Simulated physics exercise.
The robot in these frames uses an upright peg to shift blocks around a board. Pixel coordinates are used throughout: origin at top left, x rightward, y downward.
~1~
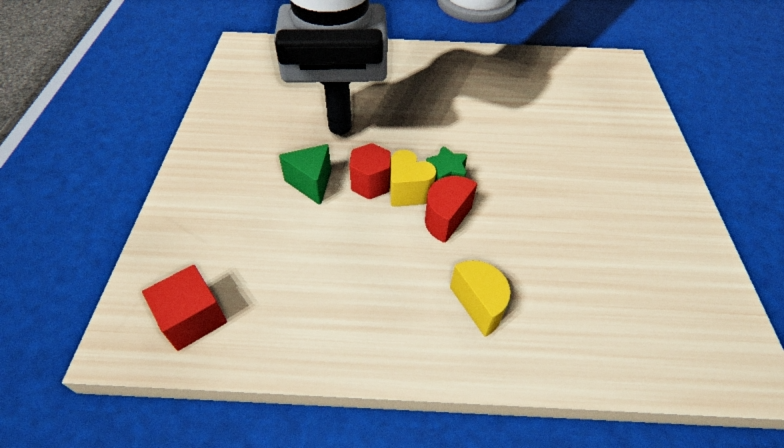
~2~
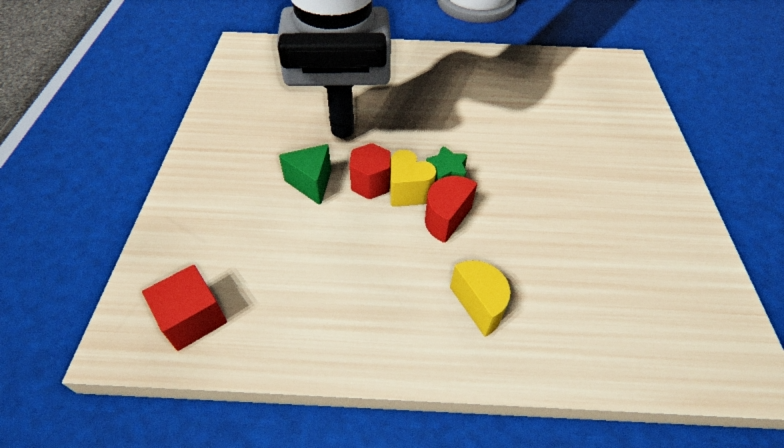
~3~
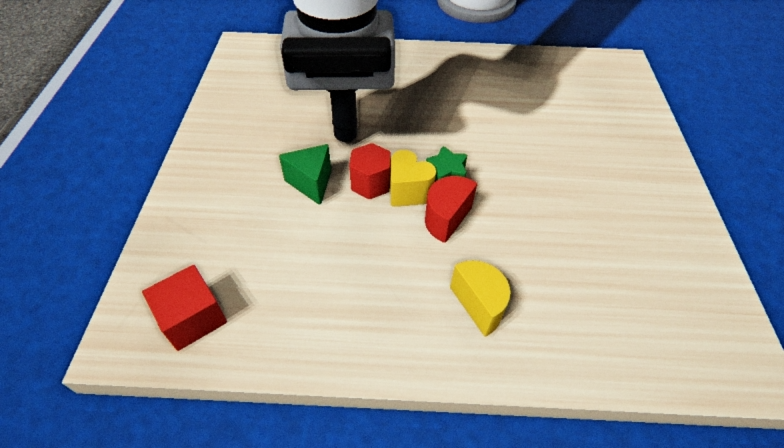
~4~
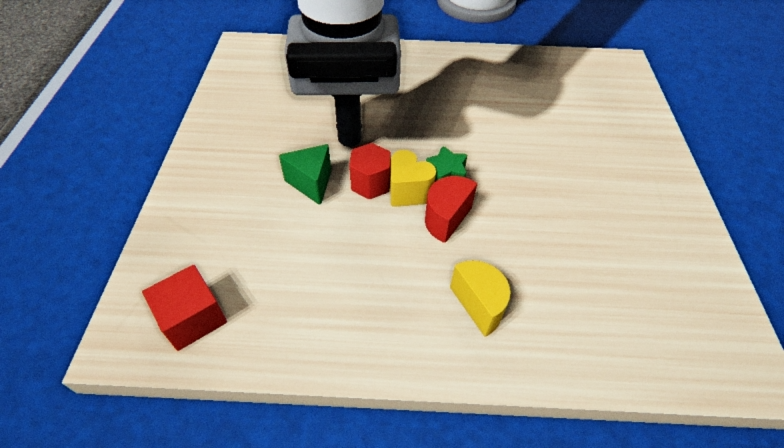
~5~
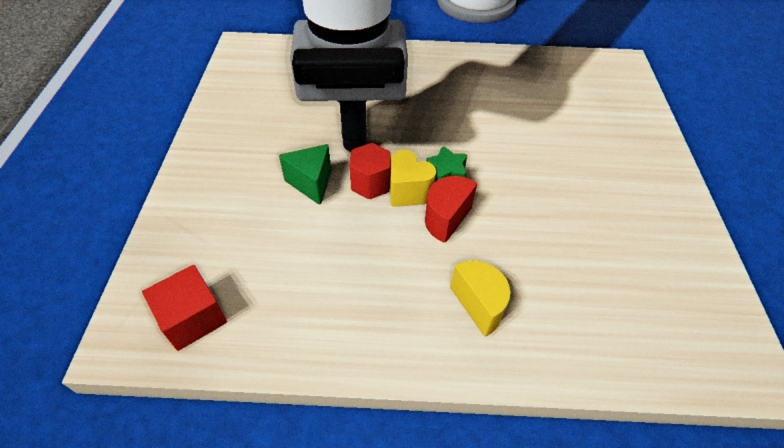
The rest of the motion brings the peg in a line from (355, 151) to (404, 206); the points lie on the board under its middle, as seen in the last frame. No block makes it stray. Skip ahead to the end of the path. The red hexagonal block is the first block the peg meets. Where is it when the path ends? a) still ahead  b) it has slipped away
b (it has slipped away)
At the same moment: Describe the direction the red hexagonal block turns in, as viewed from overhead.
It twists with the clock when seen from above.
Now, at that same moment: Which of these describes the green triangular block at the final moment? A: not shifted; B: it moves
That would be A.
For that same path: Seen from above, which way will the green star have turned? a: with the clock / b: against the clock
The correct letter is b.
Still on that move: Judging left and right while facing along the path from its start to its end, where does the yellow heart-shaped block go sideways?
It goes toward the left-hand side.
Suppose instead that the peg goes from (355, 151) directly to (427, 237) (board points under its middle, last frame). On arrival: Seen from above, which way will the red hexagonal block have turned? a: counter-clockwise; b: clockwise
Choice b: Clockwise.
The first path, step by step. Halfway along, peg at (379, 172); red hexagonal block at (371, 176), turned 40° clockwise; yellow heart-shaped block at (413, 168).
At the end, peg at (405, 200); green triangular block in place; red hexagonal block at (370, 190), turned 75° clockwise; yellow heart-shaped block at (438, 177), turned 15° anticlockwise; green star at (460, 159), turned 40° anticlockwise; red D-shaped block at (465, 203), turned 30° clockwise.
